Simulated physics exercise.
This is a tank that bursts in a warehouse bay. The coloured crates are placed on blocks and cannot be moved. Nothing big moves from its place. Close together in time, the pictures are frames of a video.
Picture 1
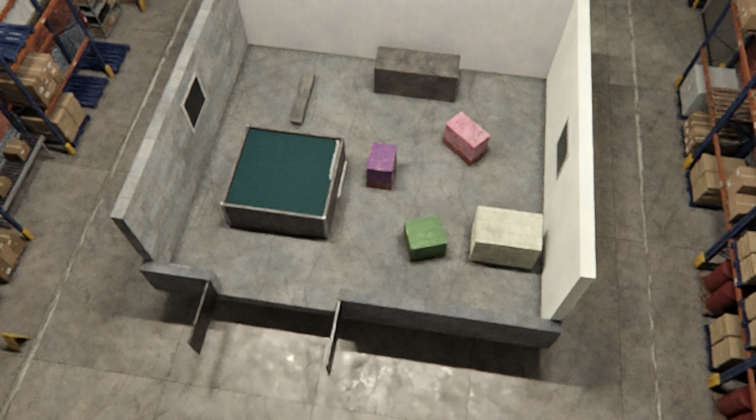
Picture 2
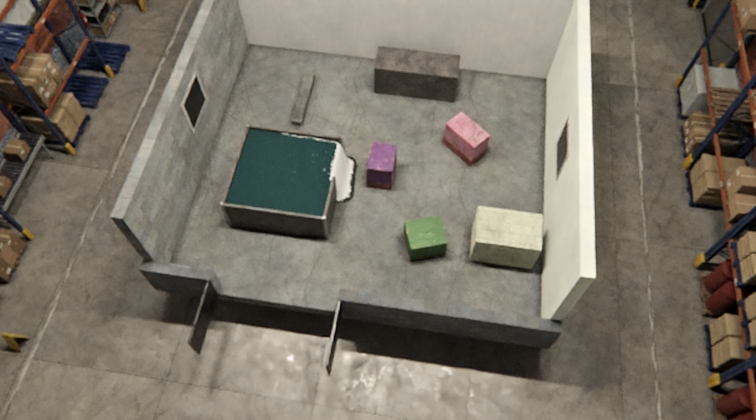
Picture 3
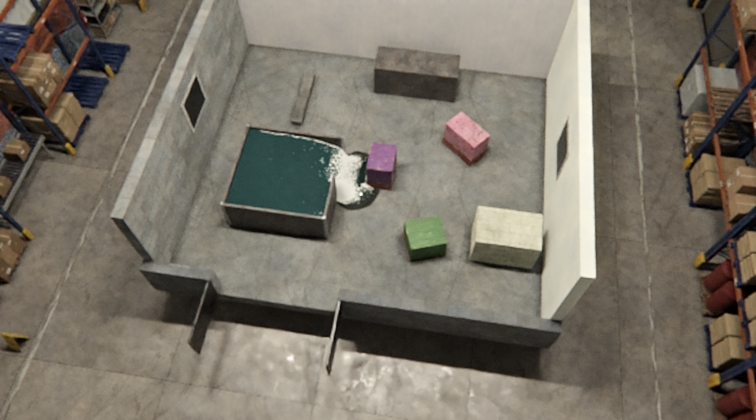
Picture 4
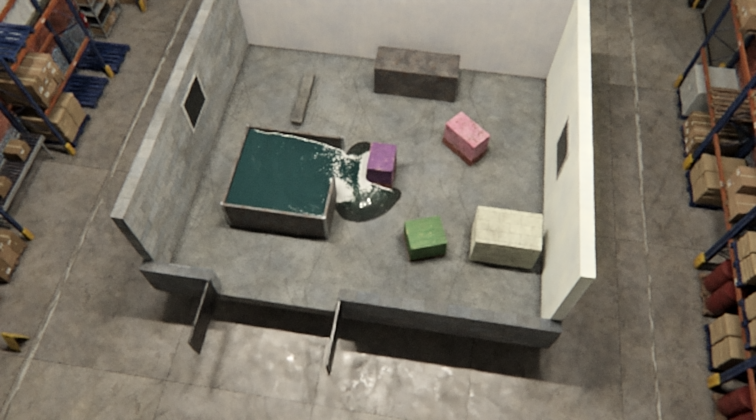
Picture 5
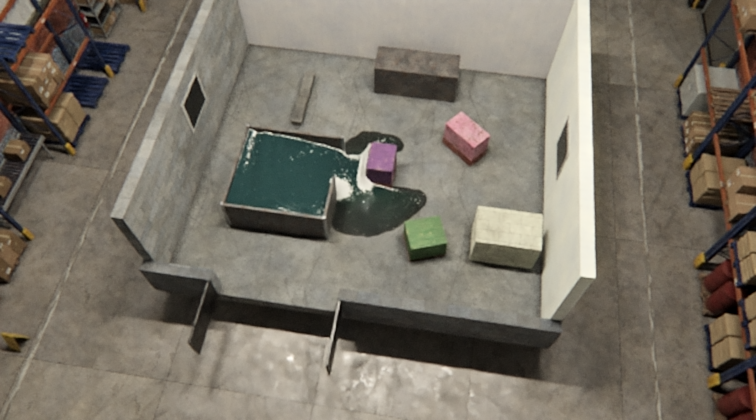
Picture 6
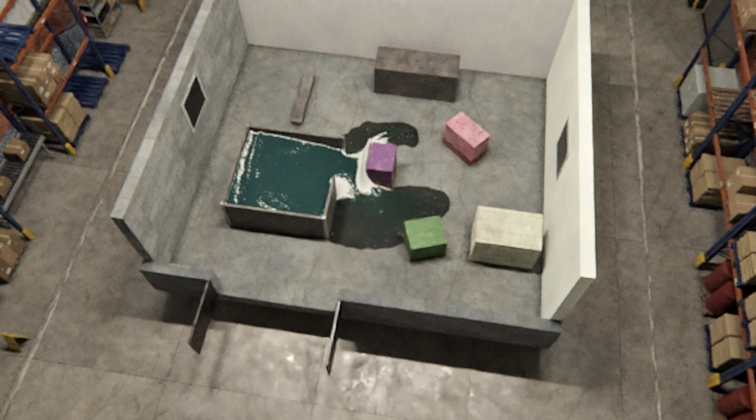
In the video, dark green water pours from the right side of an open tank in a walled warehouse bay, foaming white as it meets a purple box, then spreads around it across the floor to a green box.
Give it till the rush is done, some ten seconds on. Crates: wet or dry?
In order: The pink crate will come through untouched; the green crate will not stay dry; the purple crate will not stay dry.
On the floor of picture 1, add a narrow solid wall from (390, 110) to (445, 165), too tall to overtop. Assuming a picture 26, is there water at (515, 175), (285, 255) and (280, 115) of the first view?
As listed: Wet, no water, no water.
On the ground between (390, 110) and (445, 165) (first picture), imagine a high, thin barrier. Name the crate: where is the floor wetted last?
I'd say the pink crate comes last.
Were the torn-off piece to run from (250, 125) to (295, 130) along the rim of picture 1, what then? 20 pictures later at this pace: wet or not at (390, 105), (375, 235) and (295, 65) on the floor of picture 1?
Sodden, then spared, then sodden.
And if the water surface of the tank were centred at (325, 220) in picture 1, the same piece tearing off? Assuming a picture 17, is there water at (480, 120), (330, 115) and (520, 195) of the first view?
Taking the three spots in order: Bare, bare, swamped.
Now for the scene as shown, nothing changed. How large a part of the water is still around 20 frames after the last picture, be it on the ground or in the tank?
98 %.
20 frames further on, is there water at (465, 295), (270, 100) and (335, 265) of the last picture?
Taking the three spots one by one, I'd call them drenched, clear and drenched.
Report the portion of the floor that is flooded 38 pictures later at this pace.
My best guess is some 85 %.
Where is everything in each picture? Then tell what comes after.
The open tank at (285, 172) is whole and still, in the first frame.
The front is at (347, 158), out from the gap at (338, 171), in the second frame.
The front is at (373, 197), out from the gap at (338, 173), in the third frame.
The front is at (397, 195), out from the gap at (338, 173), in the fourth frame.
Water pours out at (338, 173) and has run to (423, 201), in the fifth frame.
The front is at (442, 210), out from the gap at (338, 173), in the sixth frame.
A moment on, water covers 25 % of the floor; the pink crate water round its plinth, the green crate water round its plinth, the purple crate water round its plinth.
Next, water covers 45 % of the floor; the pink crate water round its plinth, the green crate water round its plinth, the purple crate water round its plinth.
Then, water covers 65 % of the floor; the pink crate water round its plinth, the green crate water round its plinth, the purple crate water round its plinth.
Later, water covers 85 % of the floor; the pink crate water round its plinth, the green crate water round its plinth, the purple crate water round its plinth.
In the end, water covers 100 % of the floor; the pink crate stayed above the water, the green crate was topped, the purple crate was topped.
